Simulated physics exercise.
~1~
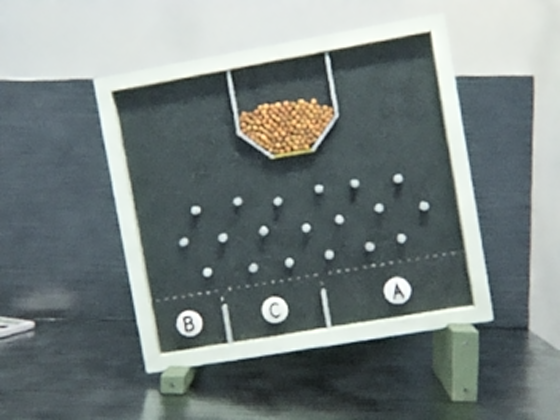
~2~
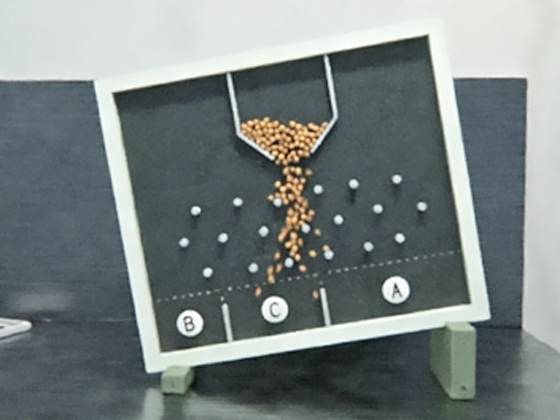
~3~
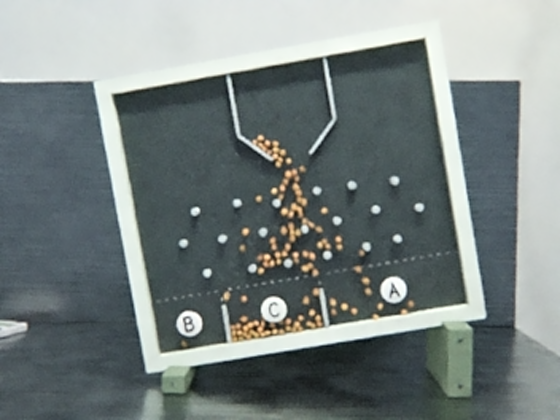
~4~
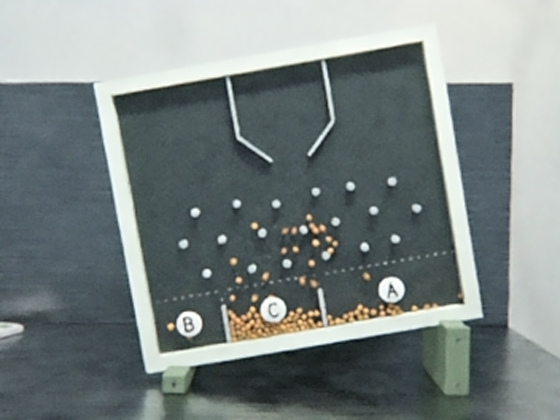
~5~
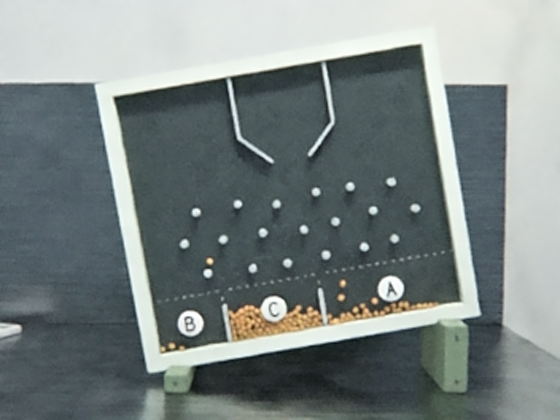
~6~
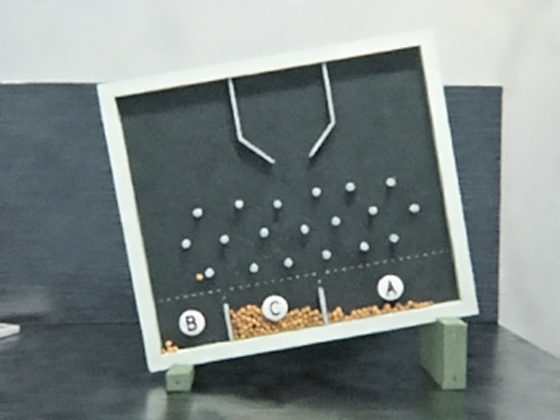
A tilted case drops its wooden beads past pegs into bins, mostly the middle C.
